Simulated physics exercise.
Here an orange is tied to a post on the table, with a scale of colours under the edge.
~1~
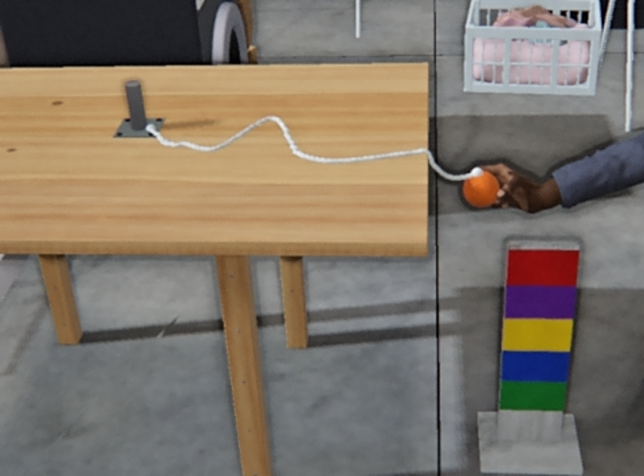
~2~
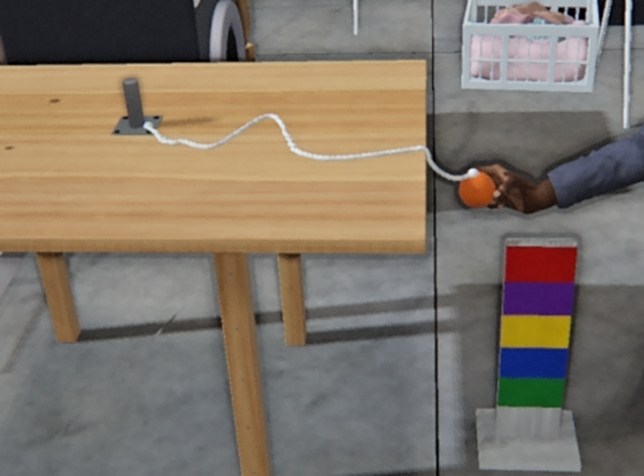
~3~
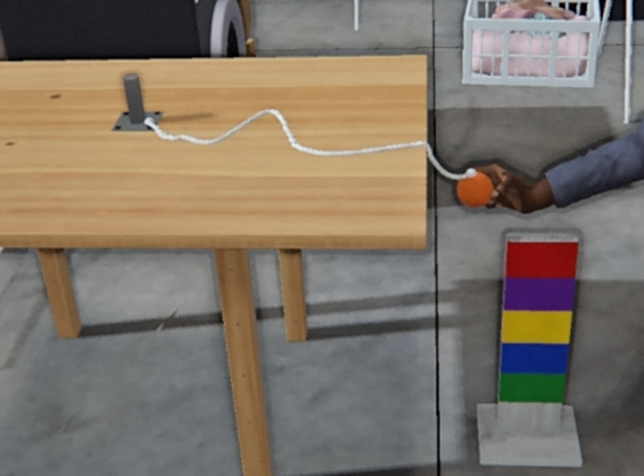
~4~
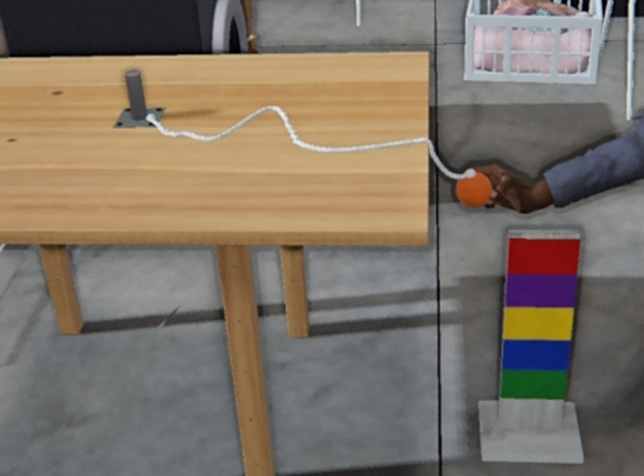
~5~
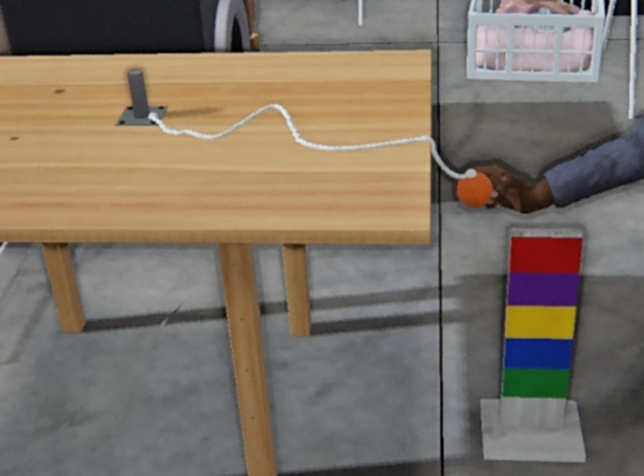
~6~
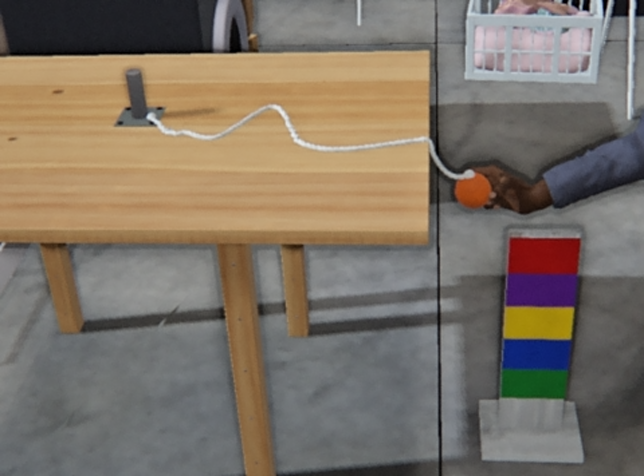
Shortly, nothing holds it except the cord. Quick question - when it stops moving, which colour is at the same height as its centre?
I would say yellow.
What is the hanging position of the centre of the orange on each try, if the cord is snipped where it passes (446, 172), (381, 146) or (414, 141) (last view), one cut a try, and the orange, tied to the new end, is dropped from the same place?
Near (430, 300), (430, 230) and (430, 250).
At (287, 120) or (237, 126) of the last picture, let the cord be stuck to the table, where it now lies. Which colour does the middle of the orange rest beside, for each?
It would be red; purple.
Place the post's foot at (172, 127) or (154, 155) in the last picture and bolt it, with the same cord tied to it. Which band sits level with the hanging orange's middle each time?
In turn, blue and then blue.
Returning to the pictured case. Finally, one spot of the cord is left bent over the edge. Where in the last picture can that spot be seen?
It sits at about (301, 142).
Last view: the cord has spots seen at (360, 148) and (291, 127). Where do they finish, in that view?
The first lands at (431, 195), while the second lands at (392, 132).
Soon after, orange near (466, 315); level with yellow.
After that, orange near (400, 297); level with yellow.
And then, orange near (446, 319); level with yellow.
In the end, orange near (430, 317); level with yellow. Its middle rests at the yellow band.
